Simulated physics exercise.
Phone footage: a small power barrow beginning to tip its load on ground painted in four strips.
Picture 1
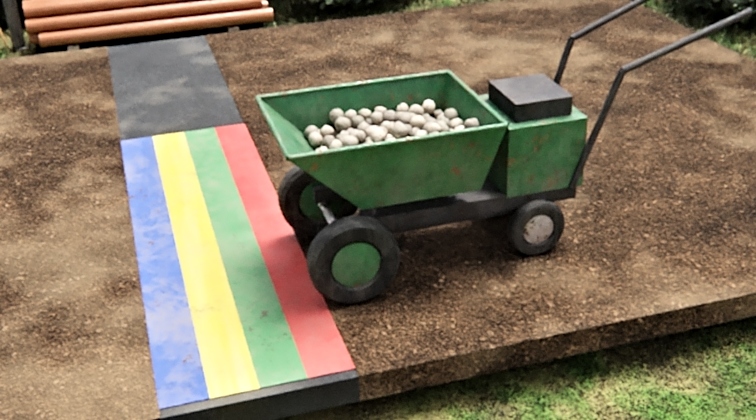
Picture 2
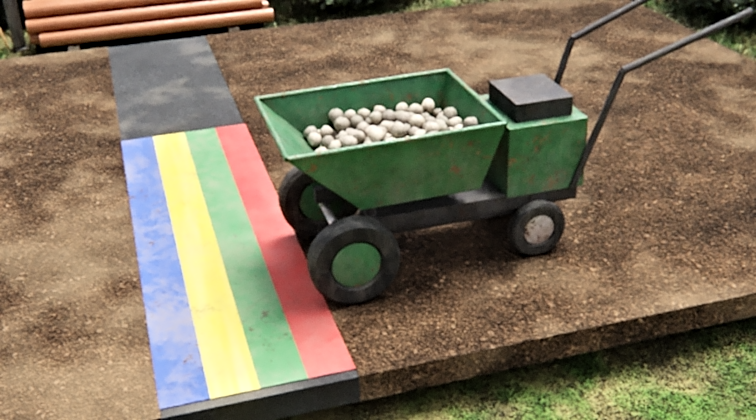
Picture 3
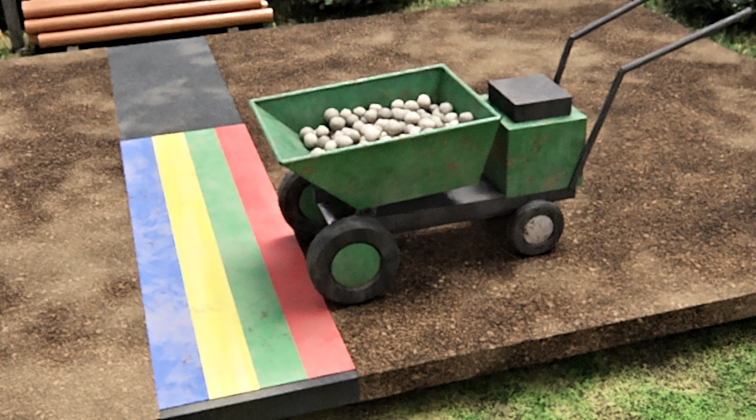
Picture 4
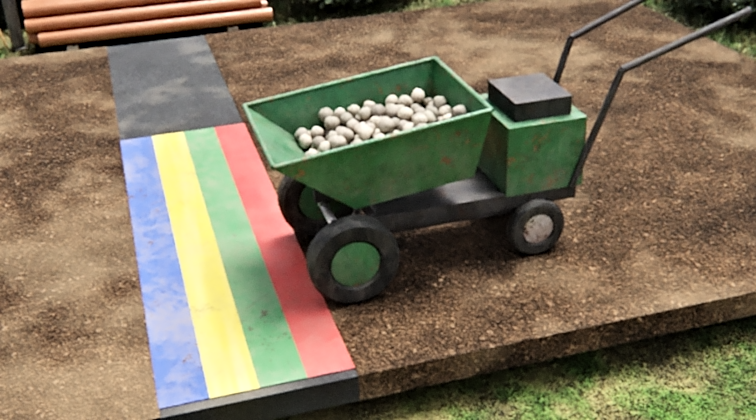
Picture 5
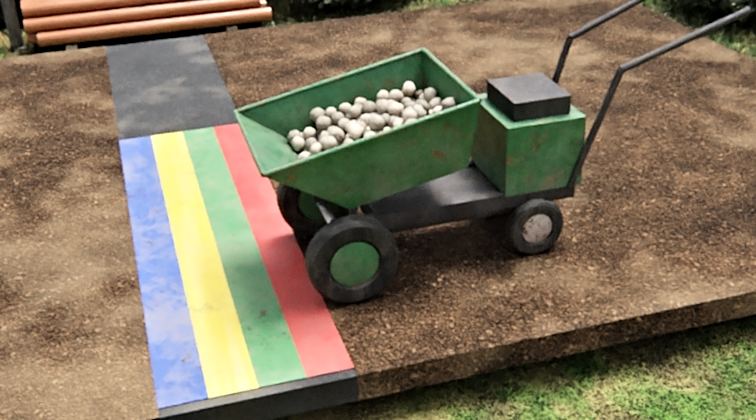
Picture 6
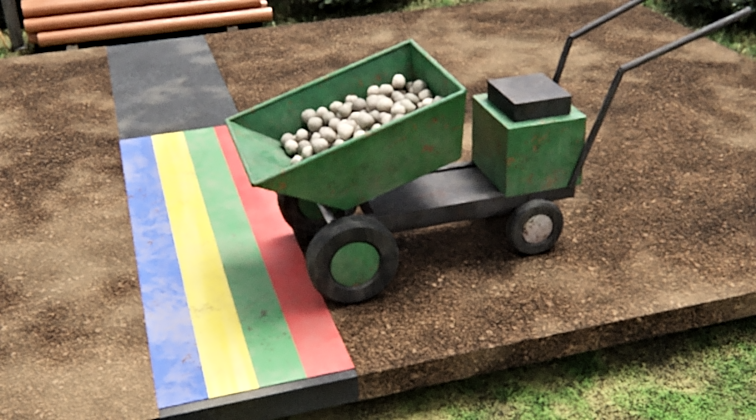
The clip opens on a small green barrow loaded with rounded pebbles, its skip level beside ground painted in blue, yellow, green and red strips. The skip tilts gradually to the left, its rear rising away from the boxy back section while its front lip lowers over the red strip, the pebbles still inside and the wheels staying in place.
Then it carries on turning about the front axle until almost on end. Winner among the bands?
Winner: Blue.
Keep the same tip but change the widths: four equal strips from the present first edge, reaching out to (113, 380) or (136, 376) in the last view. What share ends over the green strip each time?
Near 0 and then 0 in a hundred.
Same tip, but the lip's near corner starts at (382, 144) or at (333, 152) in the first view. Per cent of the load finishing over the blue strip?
About 10 %, then 20 %.
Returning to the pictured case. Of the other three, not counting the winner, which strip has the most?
That would be that yellow strip, in second.
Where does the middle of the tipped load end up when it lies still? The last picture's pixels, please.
Somewhere around (156, 290) in the final view.
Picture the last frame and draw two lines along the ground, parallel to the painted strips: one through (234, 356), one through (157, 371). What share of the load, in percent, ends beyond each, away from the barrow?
In order: Near 70 %, then 30 %.
Soon after the last picture, skip tipped steeply; all in the skip.
A little later, skip tipped steeply; most in the skip; a small part over the yellow strip; a small part over the blue strip; a stray few off the paint.
Later still, skip tipped right over; about a quarter in the skip; a small part over the yellow strip; about a third over the blue strip; about a quarter off the paint.
At rest, skip tipped right over; about a quarter in the skip; none over the red strip; none over the green strip; a small part over the yellow strip; about a third over the blue strip; about a quarter off the paint.
